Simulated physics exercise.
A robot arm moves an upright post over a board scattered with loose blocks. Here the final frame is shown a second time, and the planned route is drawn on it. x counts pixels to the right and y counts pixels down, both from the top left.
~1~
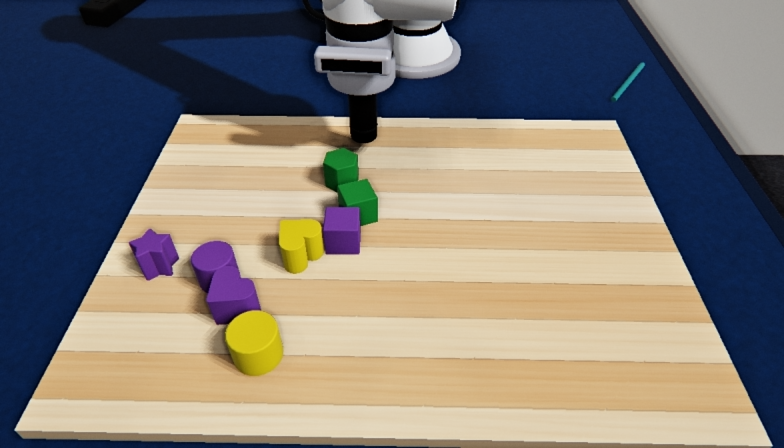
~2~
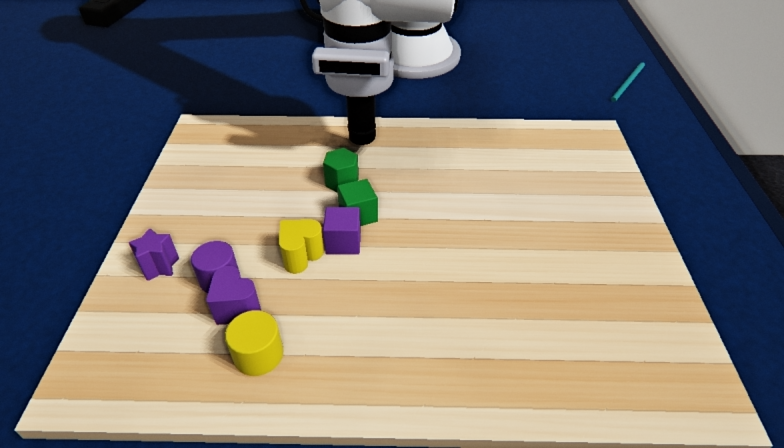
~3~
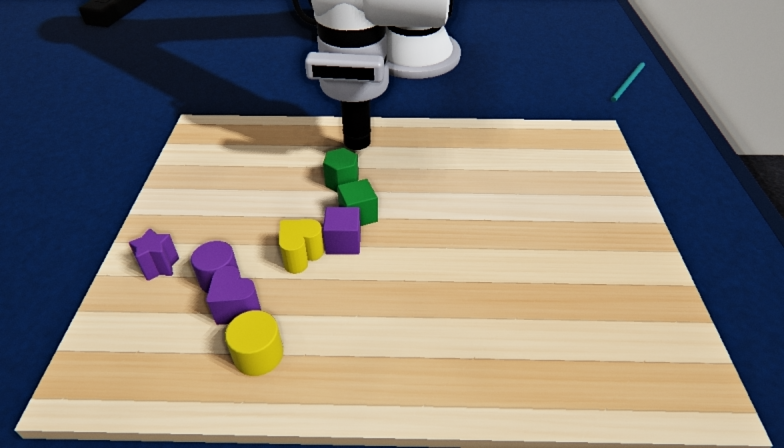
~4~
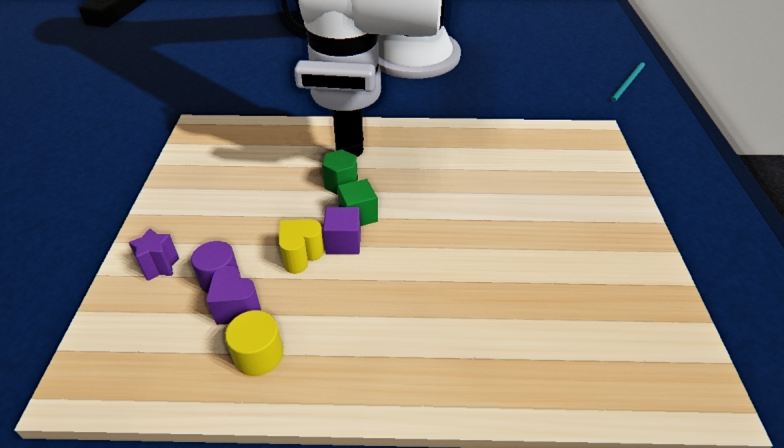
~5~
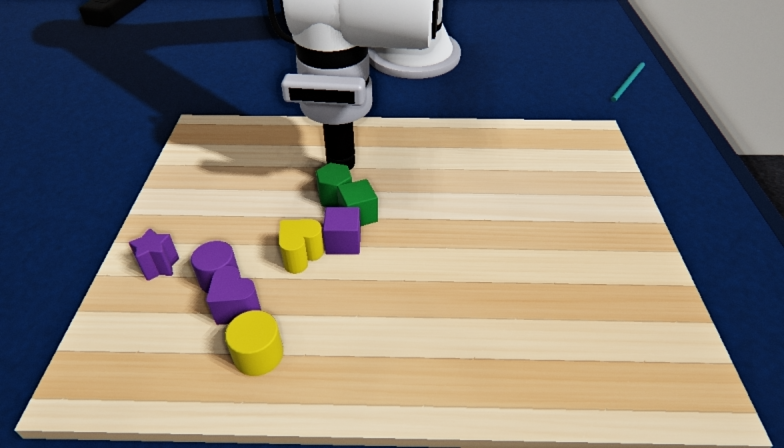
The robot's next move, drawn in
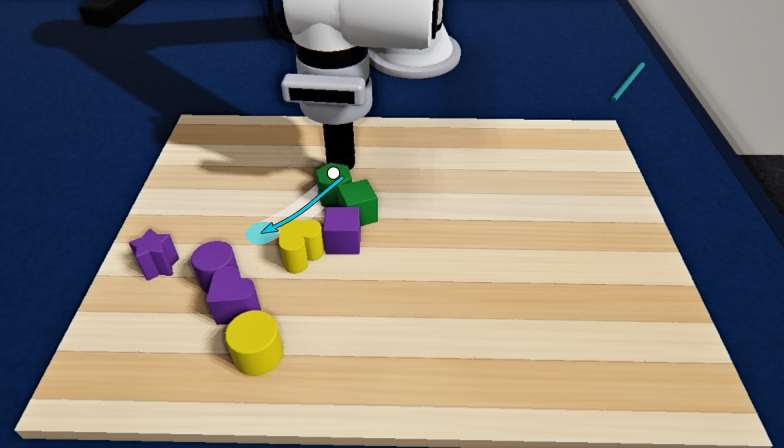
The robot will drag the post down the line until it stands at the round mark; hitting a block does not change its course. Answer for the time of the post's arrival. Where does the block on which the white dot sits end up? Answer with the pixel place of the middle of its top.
Most likely (312, 207).
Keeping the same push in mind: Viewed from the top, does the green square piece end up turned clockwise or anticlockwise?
It swings round anticlockwise.
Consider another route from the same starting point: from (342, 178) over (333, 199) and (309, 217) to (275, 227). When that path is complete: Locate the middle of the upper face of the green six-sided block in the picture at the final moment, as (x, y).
In the picture, it is at (296, 221).
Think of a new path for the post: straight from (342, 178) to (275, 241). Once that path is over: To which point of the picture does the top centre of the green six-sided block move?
The centre of its top will be at (309, 219).
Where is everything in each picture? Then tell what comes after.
The first picture shows tip of the post (364, 136), middles of tops, yellow heart block (297, 232), green six-sided block (340, 158), purple square piece (341, 218), green square piece (357, 191).
The second picture shows post (362, 138), nothing pushed.
The third picture shows post (357, 143), nothing pushed.
The fourth picture shows post (350, 151), green six-sided block (339, 160).
The fifth picture shows post (341, 164), yellow heart block (297, 232), green six-sided block (333, 173), purple square piece (341, 218), green square piece (357, 191).
The line goes from (342, 178) through (320, 197) and (294, 216) to (261, 233); the dot is on the green six-sided block.
The first path, step by step. One third of the way, post (318, 183); green six-sided block (317, 194), turned 30° anticlockwise; purple square piece (343, 220); green square piece (357, 194), turned 30° anticlockwise.
Two thirds of the way, post (292, 203); green six-sided block (312, 207), turned 60° anticlockwise; purple square piece (345, 221), turned 15° clockwise; green square piece (357, 194), turned 30° anticlockwise.
At the end, post (258, 219); yellow heart block unmoved; green six-sided block (312, 207), turned 60° anticlockwise; purple square piece (345, 221), turned 15° clockwise; green square piece (357, 194), turned 30° anticlockwise.
